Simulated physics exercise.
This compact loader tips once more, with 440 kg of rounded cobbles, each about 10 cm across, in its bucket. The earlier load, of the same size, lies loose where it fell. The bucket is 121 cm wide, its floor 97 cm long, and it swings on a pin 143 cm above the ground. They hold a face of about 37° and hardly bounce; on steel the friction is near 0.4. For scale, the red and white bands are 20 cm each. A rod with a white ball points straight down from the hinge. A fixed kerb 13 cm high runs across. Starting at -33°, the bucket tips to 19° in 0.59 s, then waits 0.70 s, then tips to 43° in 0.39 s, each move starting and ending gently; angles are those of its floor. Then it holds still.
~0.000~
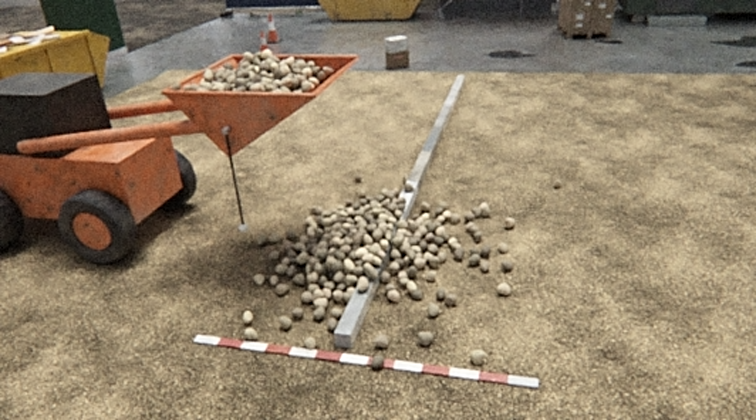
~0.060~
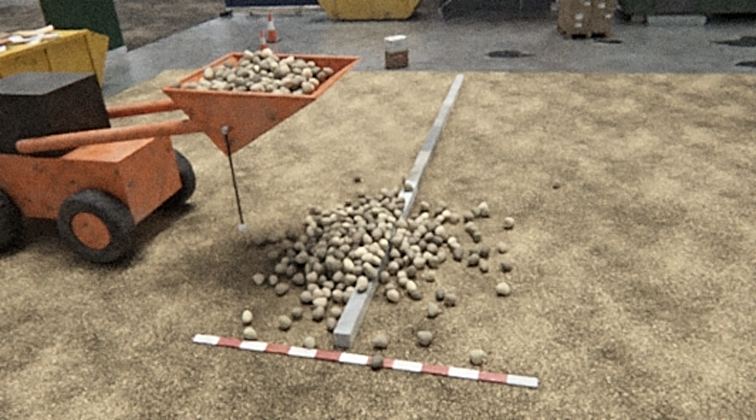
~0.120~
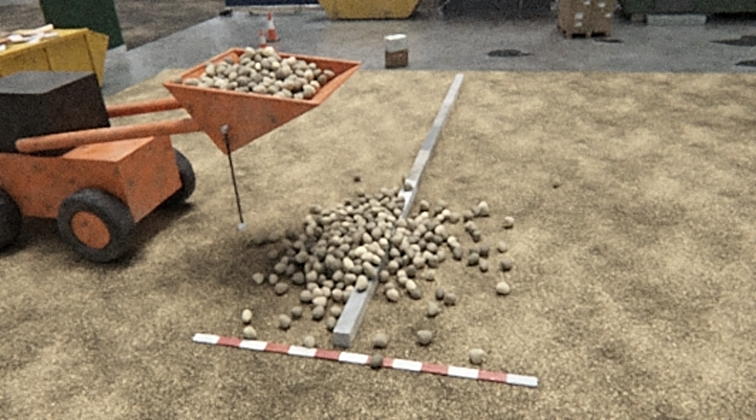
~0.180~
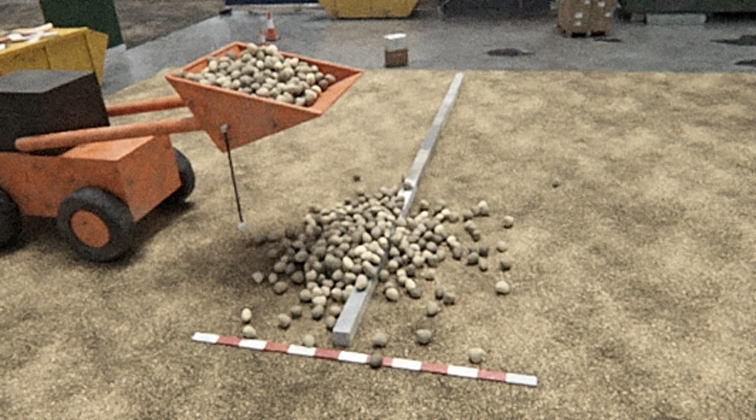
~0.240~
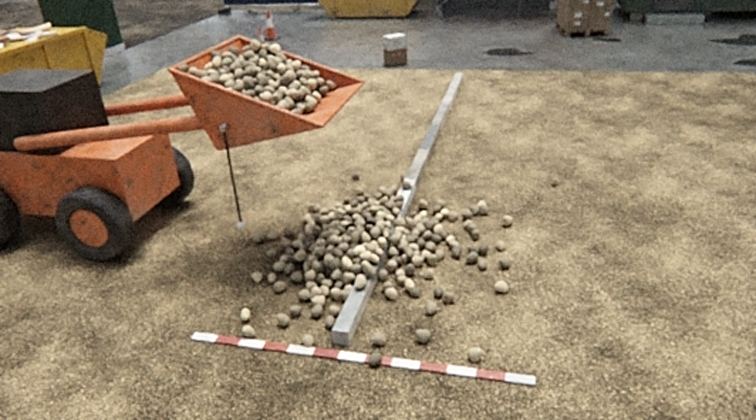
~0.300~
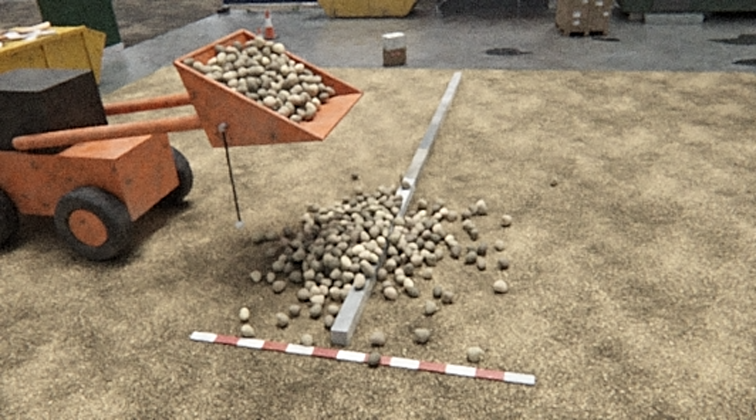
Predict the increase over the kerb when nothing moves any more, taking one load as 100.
Some 50 per cent is added.
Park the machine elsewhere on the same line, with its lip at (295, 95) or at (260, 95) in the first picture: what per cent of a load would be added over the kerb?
First some 30, then 5 per cent.
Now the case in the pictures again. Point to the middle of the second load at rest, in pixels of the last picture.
Around (382, 237).
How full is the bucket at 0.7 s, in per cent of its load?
Roughly 100 per cent is still inside.
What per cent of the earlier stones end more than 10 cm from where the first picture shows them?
About 15 per cent.
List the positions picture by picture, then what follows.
The bucket is at -33°, its lip at (316, 96); the top of the load is at (269, 62). The earlier load is highest near (369, 228), 27 cm above ground level, 78 % on this side of the kerb, 22 % over the kerb, in the first frame.
Lip at (316, 98), floor tilted -31°, highest stones at (260, 61); the stones move at 0.2 m/s on average, in the second frame.
The bucket is at -27°, its lip at (319, 104); the top of the load is at (255, 60); the stones move at 0.3 m/s on average, in the third frame.
Lip at (322, 114), floor tilted -21°, highest stones at (250, 55); the stones move at 0.5 m/s on average, in the fourth frame.
The bucket is at -14°, its lip at (323, 127); the top of the load is at (249, 52); the stones move at 0.5 m/s on average, in the fifth frame.
Lip at (323, 140), floor tilted -6°, highest stones at (246, 50); the stones move at 0.6 m/s on average, in the sixth frame.
After 0.4 s the floor is at 11°; in per cent of one load, 100 in the bucket, 78 on this side of the kerb, 22 over the kerb; the foremost stones are at (503, 252).
After 0.7 s the floor is at 19°; in per cent of one load, 99 in the bucket, 79 on this side of the kerb, 22 over the kerb; the foremost stones are at (503, 252).
After 2.1 s the floor is at 43°; in per cent of one load, 0 in the bucket, 134 on this side of the kerb, 66 over the kerb; the foremost stones are at (515, 236).
After 4.9 s the floor is at 43°; in per cent of one load, 0 in the bucket, 128 on this side of the kerb, 72 over the kerb; the foremost stones are at (521, 237). Net gain over the kerb, 50.
